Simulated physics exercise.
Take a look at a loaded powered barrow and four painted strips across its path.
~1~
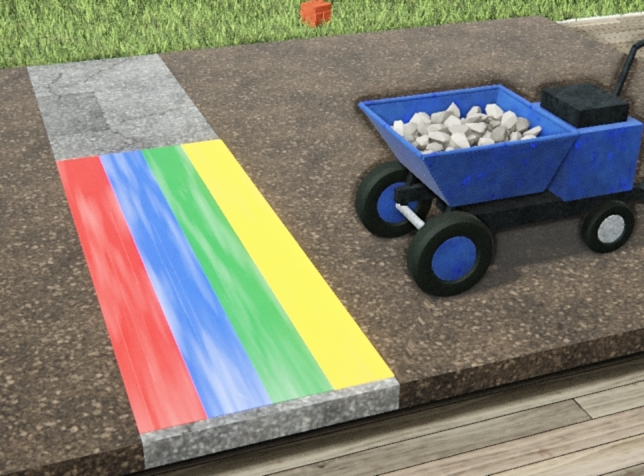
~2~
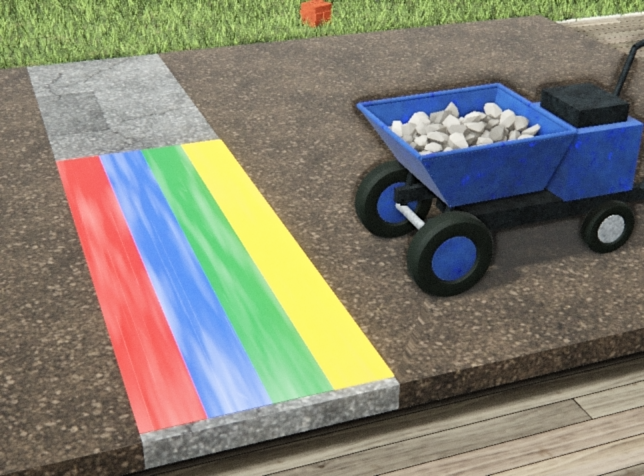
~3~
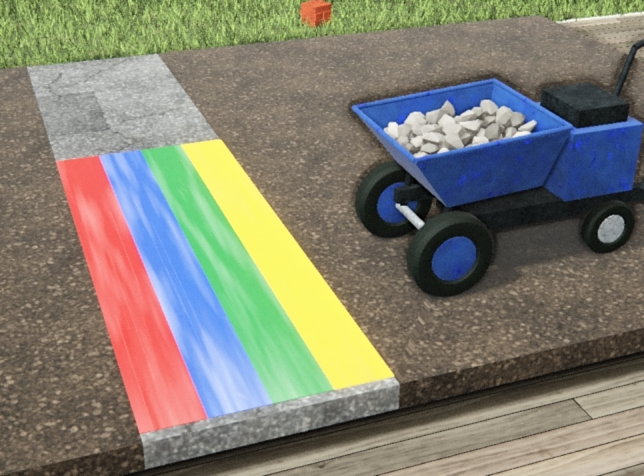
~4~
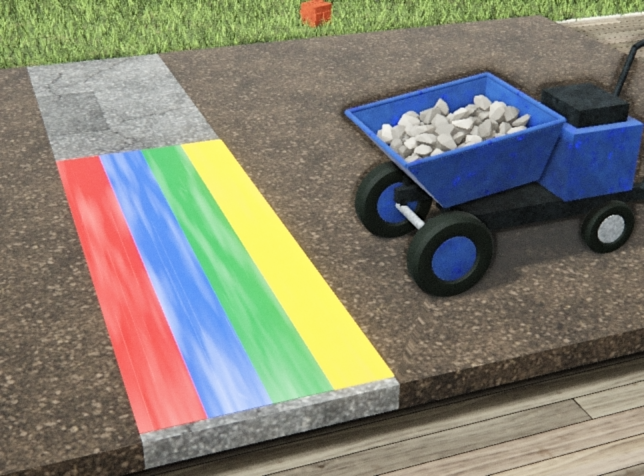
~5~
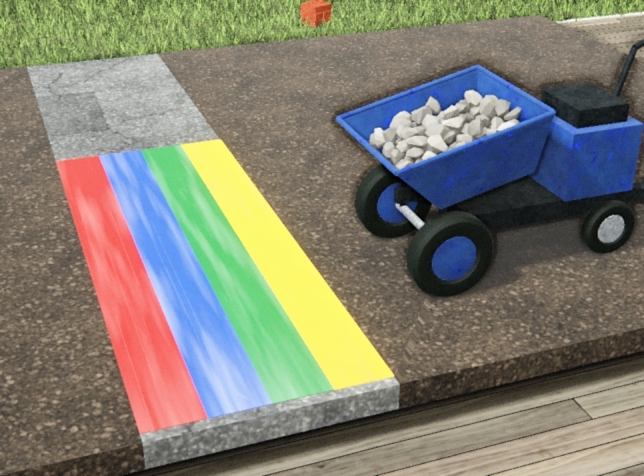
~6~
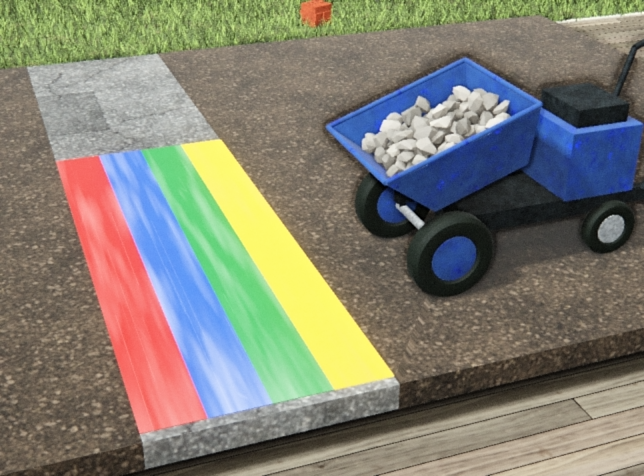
At first, a blue powered barrow loaded with pale broken stones stands with its skip level, to the right of red, blue, green and yellow painted strips. The skip then tilts gradually toward the left, its front lip lowering and its back rising, while the wheels stay still and the stones remain inside.
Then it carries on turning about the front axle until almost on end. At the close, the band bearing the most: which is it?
It is the yellow band.
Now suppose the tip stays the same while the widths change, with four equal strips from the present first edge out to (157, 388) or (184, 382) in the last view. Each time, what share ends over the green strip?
Shares: 30 %; then 30 %.
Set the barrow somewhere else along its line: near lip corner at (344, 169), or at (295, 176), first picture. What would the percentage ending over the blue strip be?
Around 40 and 30 per cent respectively.
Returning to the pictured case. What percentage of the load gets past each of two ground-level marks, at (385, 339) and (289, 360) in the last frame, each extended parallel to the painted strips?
Estimate, first then second: 80 %, 20 %.
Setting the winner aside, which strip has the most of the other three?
Second: The green one.
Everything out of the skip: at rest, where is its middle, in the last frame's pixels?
The centre comes to rest near (276, 283).
Soon, skip tipped steeply; all in the skip.
A while on, skip tipped right over; most in the skip; a small part over the yellow strip; a stray few over the green strip; a stray few falling.
Towards the end, skip tipped right over; about a third in the skip; about a third over the yellow strip; about a quarter over the green strip; a small part over the blue strip; a stray few over the red strip; a stray few off the paint.
Finally, skip tipped right over; about a quarter in the skip; about half over the yellow strip; about a quarter over the green strip; a small part over the blue strip; a stray few over the red strip; a stray few off the paint.
